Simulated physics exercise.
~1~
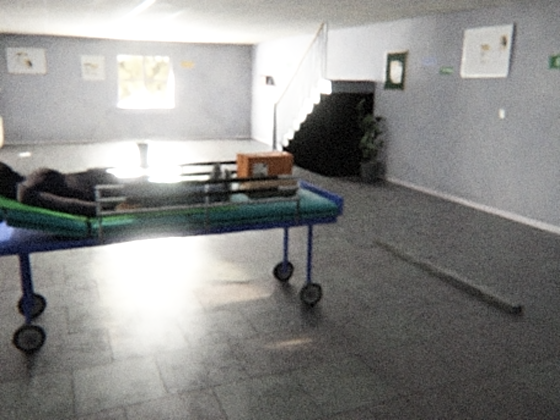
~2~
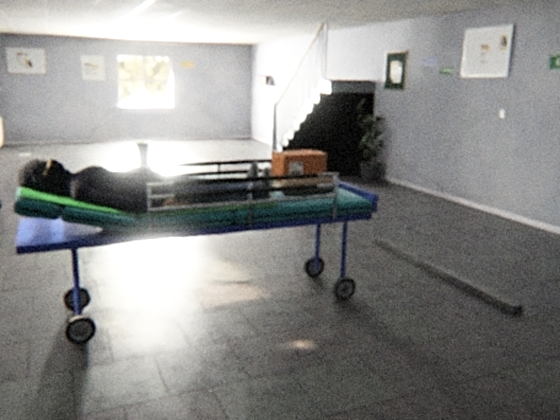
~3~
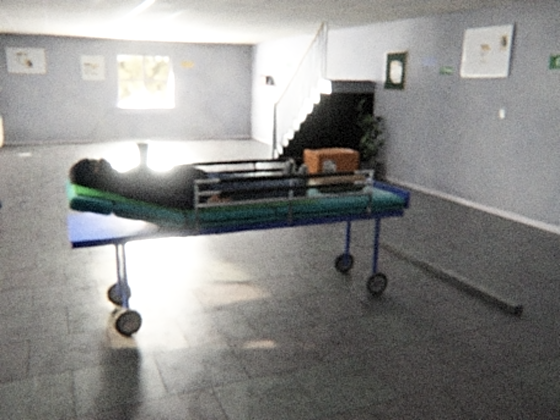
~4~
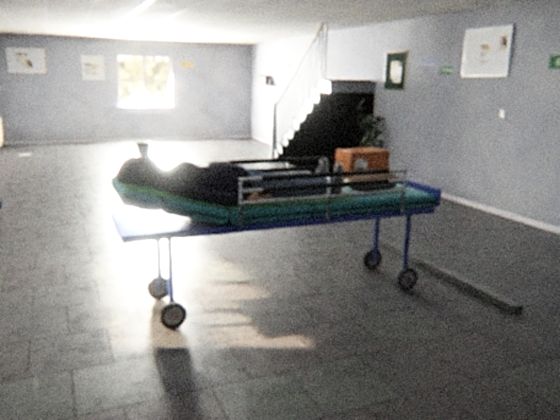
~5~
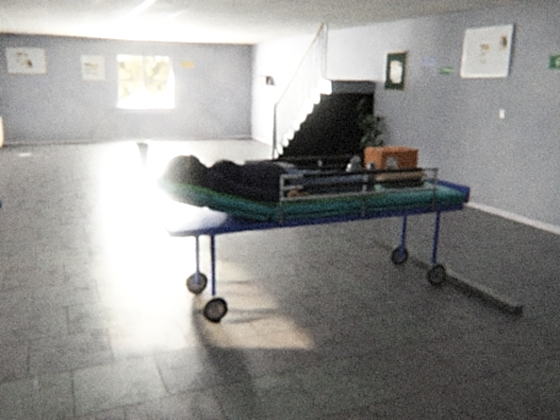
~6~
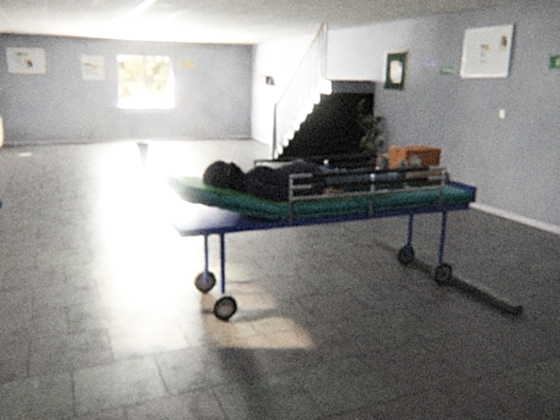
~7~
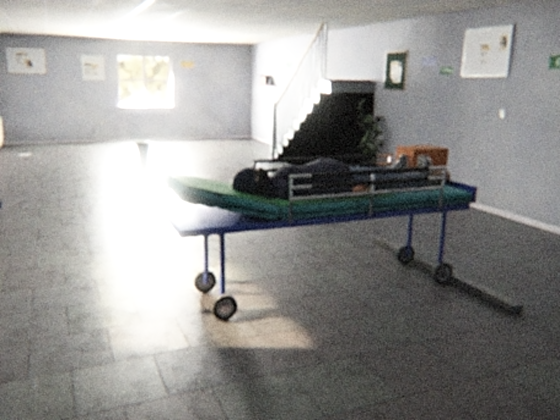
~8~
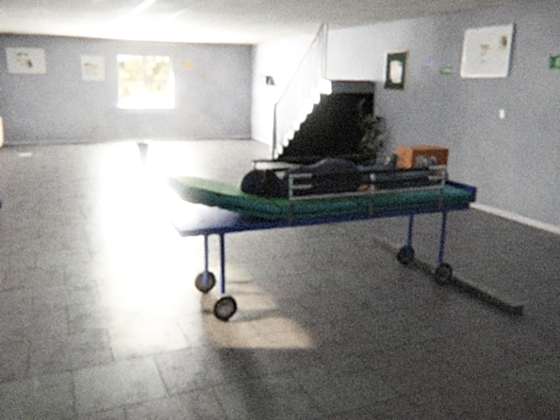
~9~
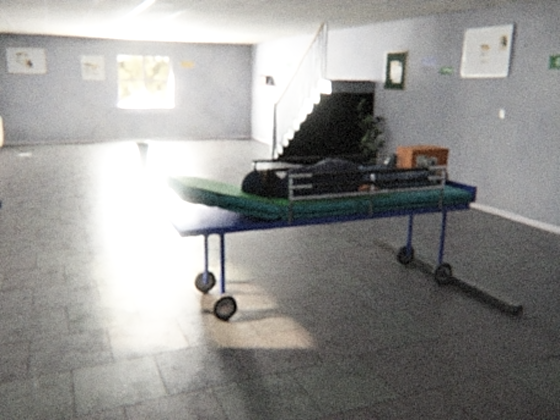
A gurney rolls right and stops, and the person lying on it slides further right.
